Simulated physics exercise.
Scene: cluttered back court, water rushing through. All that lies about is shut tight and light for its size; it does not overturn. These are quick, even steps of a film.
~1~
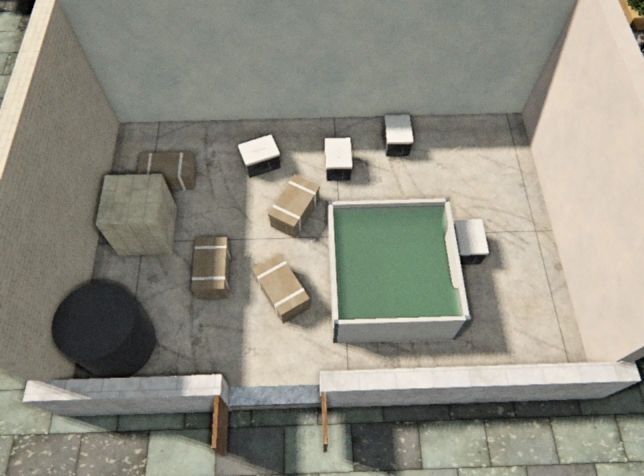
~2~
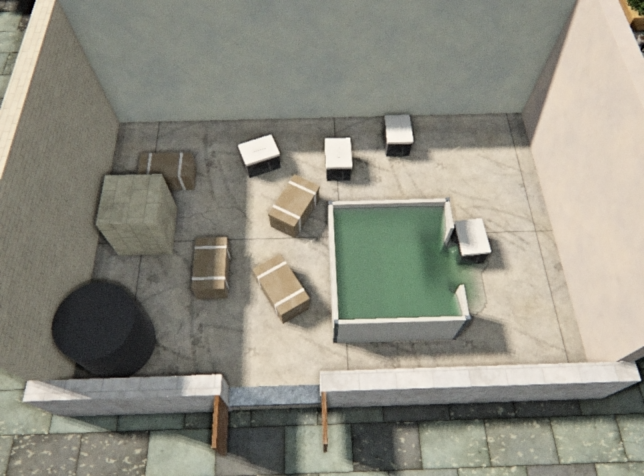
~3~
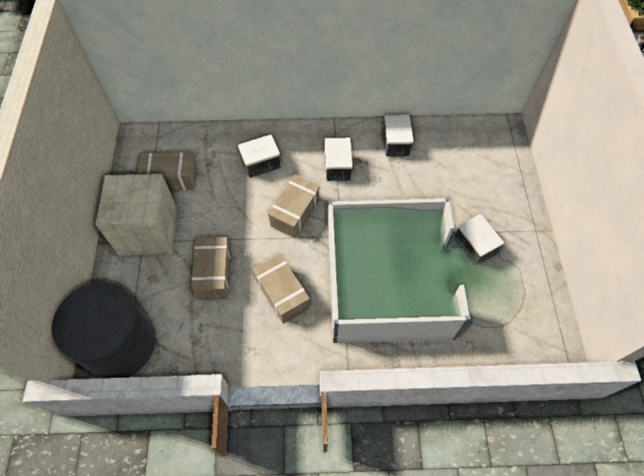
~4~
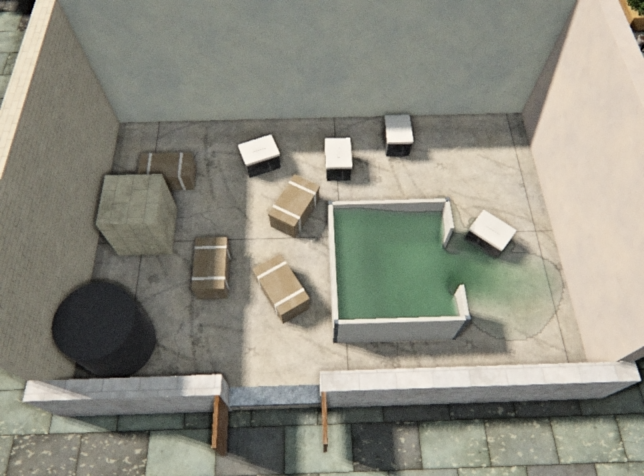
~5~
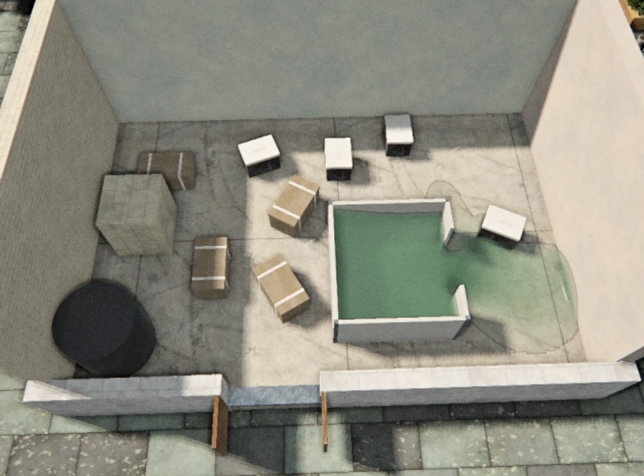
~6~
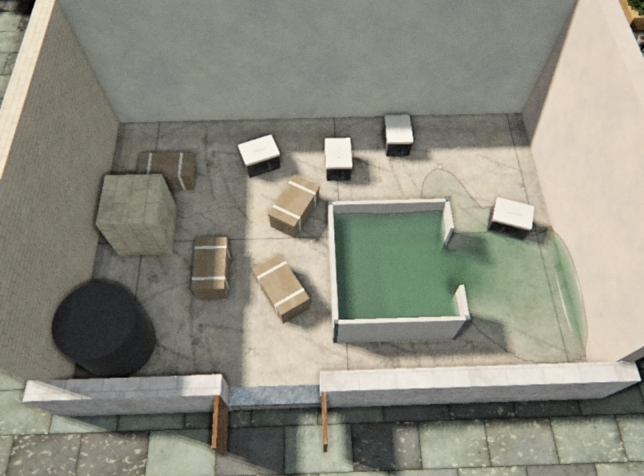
At first, a walled court holds scattered boxes, a dark round object and a white-sided tank of green water. The tank's right side opens, and water pours through the gap across the floor toward the right wall, pushing the nearby white box rightward while the other boxes stay put.
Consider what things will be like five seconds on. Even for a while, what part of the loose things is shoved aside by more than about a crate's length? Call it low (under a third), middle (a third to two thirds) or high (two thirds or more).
Low.
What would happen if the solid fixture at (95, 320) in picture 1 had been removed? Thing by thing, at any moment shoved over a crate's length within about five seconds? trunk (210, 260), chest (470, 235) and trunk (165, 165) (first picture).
The first remained nearby, the second traveled far, and the third remained nearby.
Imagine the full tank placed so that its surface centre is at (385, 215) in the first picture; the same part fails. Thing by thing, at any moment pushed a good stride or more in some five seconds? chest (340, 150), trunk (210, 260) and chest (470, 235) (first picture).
Well, in order they come out as stayed within it, stayed within it and moved that far.
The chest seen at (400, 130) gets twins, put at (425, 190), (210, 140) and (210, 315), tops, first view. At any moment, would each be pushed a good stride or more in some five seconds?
The answers, in order, are remains nearby, remains nearby and remains nearby.
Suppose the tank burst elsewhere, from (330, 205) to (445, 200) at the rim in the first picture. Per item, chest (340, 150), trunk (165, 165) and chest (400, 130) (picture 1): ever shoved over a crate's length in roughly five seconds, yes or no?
Same order as named: Sent that far; not sent that far; sent that far.
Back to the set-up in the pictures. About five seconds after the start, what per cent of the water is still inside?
Around 98 in a hundred.
A moment on, 1 of 8 are well off their spots; 0 afloat.
Next, 1 of 8 are well off their spots; 0 afloat.
Later, 1 of 8 are well off their spots; 0 afloat.
In the end, 2 of 8 are well off their spots, and 2 have been at some point; 0 afloat.
